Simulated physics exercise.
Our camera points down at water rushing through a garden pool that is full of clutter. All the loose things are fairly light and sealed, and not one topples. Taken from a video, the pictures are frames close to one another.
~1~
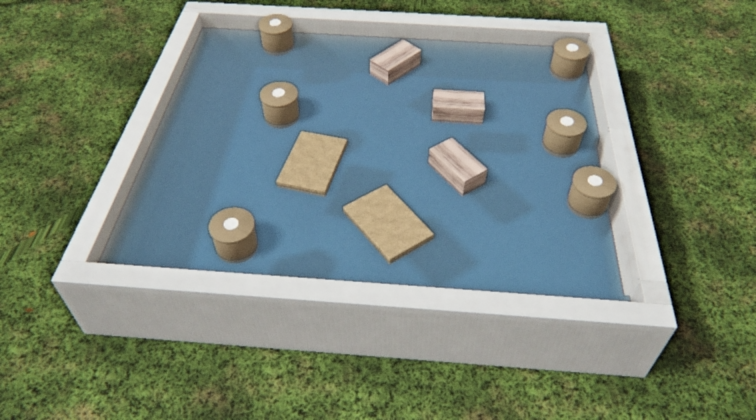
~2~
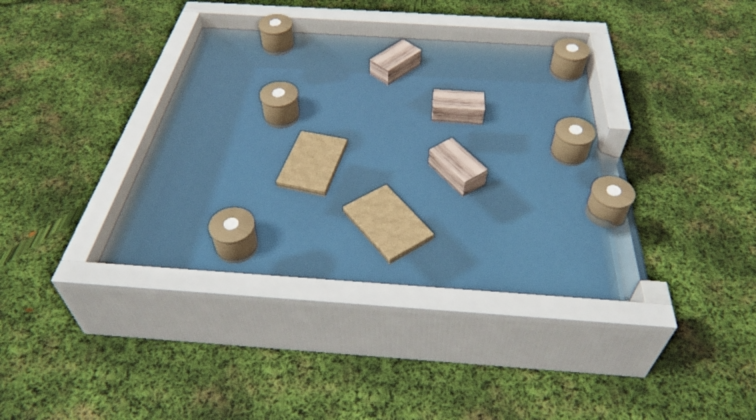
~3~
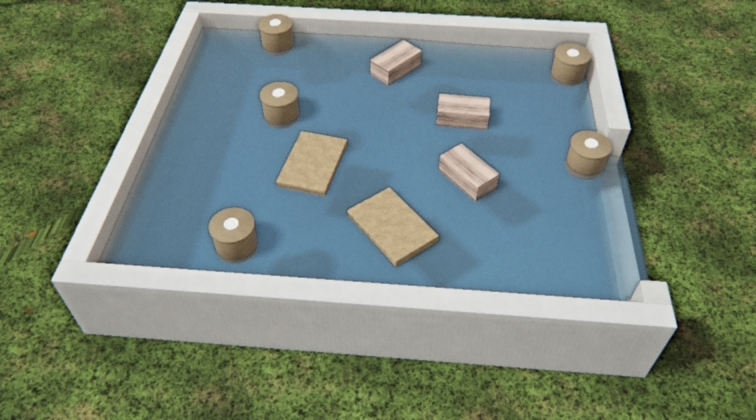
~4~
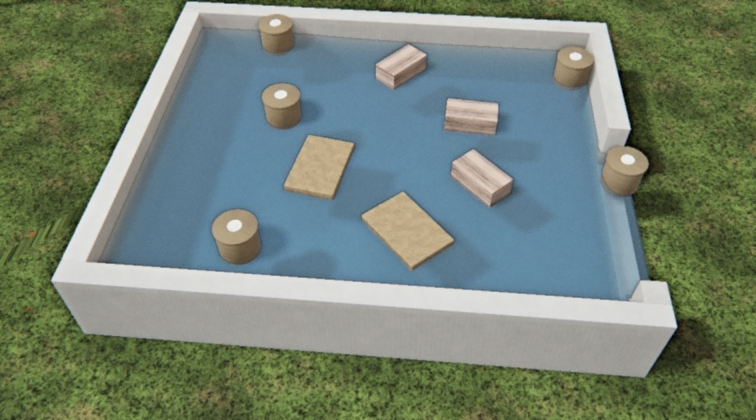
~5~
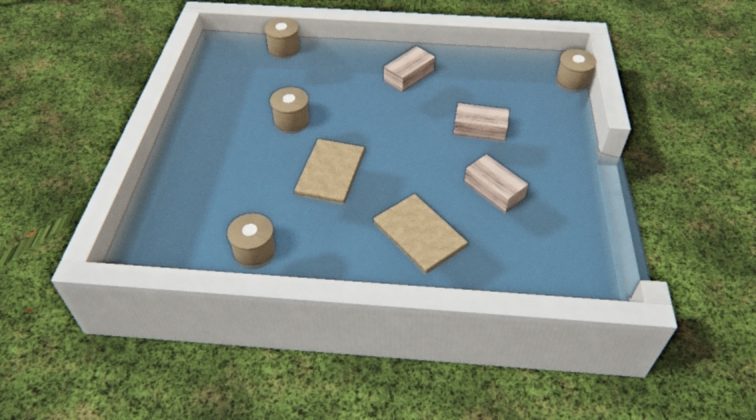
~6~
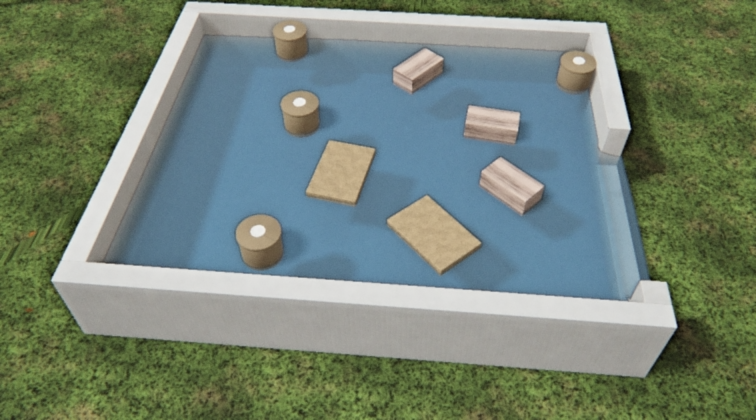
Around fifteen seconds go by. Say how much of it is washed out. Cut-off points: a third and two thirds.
A third to two thirds.
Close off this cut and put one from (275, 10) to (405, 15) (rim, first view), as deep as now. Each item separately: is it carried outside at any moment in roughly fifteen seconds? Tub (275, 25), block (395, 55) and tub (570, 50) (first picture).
In the order given: Escapes, escapes, remains.
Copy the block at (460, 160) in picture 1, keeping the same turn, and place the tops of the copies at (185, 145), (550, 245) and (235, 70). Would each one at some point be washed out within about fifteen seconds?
Remains, exits, remains.
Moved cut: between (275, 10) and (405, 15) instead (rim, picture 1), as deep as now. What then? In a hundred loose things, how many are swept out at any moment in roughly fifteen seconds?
Some 20 per cent.
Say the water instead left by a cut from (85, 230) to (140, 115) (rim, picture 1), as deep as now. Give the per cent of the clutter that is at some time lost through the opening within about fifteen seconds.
Close to 30 percent.
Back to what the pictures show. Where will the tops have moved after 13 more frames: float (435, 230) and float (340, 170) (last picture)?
Roughly at (550, 255) and (393, 188).
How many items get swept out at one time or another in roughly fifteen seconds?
Exactly 5.
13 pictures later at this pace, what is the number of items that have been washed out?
The number I arrive at is 4.
A moment on, 2 of 11 are out; 9 afloat.
Next, 4 of 11 are out; 7 afloat.
Later, 5 of 11 are out; 6 afloat.
In the end, 5 of 11 are out; 6 afloat.
